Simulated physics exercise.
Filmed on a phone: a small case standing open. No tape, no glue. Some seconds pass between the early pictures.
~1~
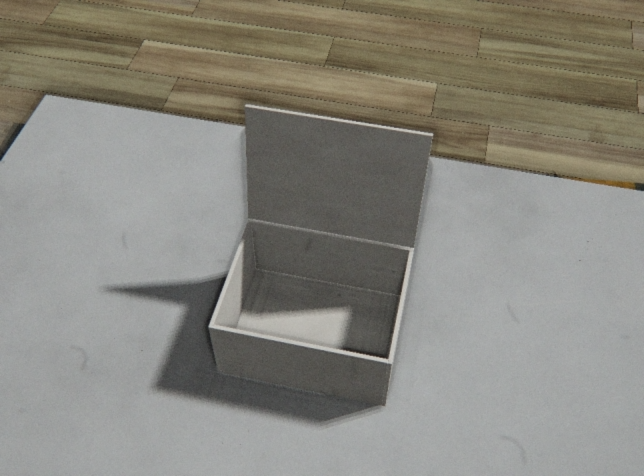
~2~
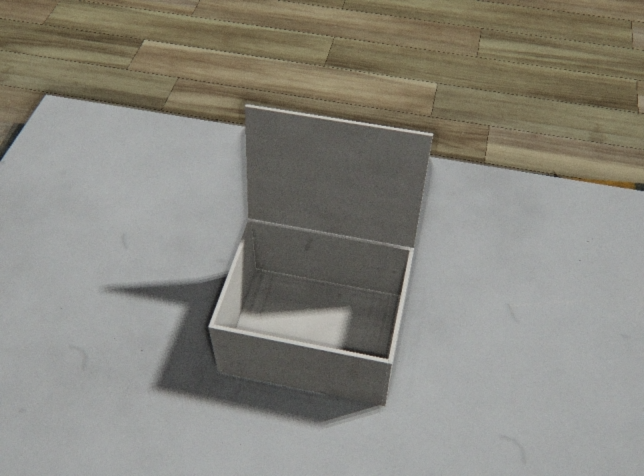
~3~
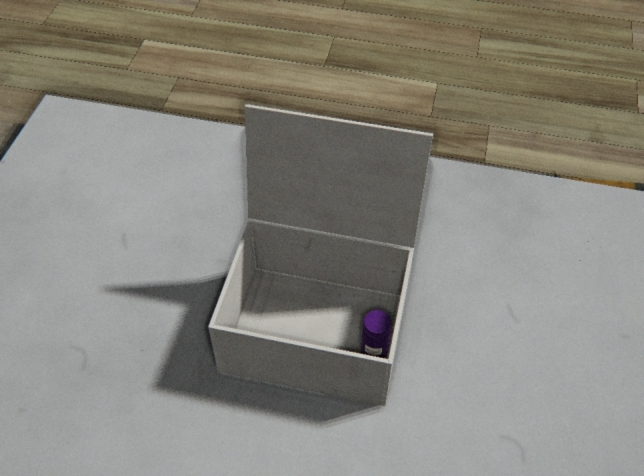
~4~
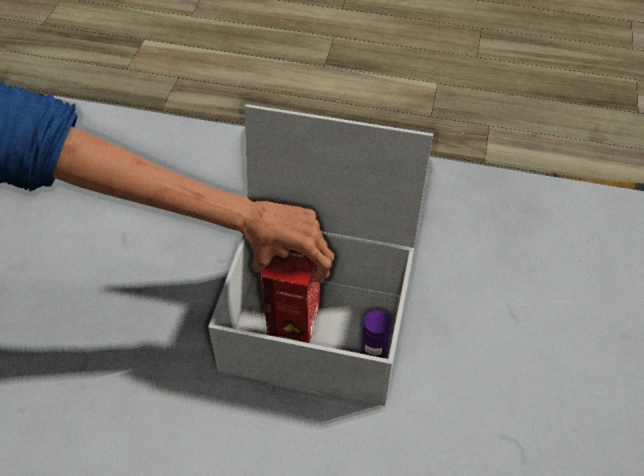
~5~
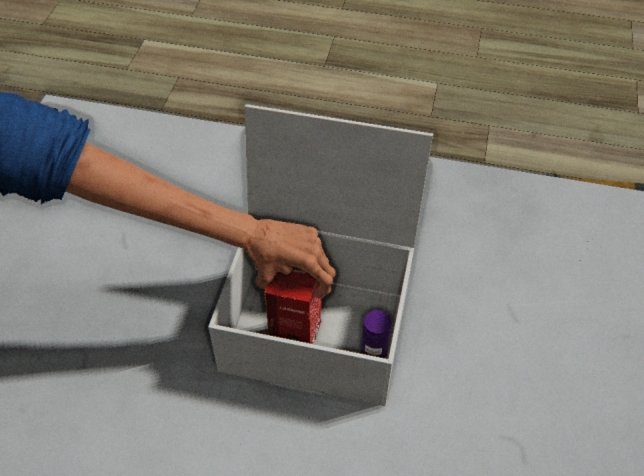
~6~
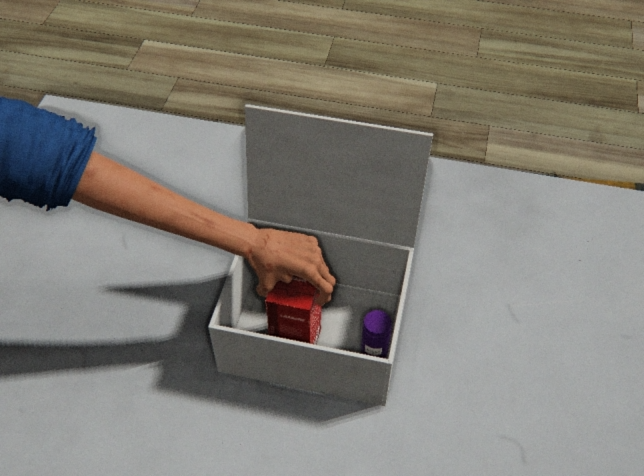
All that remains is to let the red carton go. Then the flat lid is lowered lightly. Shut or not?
Here the lid stays ajar.
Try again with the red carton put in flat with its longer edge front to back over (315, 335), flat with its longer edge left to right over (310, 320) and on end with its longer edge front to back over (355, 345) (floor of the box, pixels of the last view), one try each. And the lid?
In the first case it sits on the rim; in the second case it sits on the rim; in the third case it closes.
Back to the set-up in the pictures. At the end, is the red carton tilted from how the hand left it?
The red carton stays as placed.
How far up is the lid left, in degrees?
About 20°.
Then, 1.40 s after the last picture, lid 78° above the rim.
Then, 1.70 s after the last picture, lid 48° above the rim.
At rest, lid 20° above the rim; both in place. Seen from the same camera at the end, red carton near (295, 316).
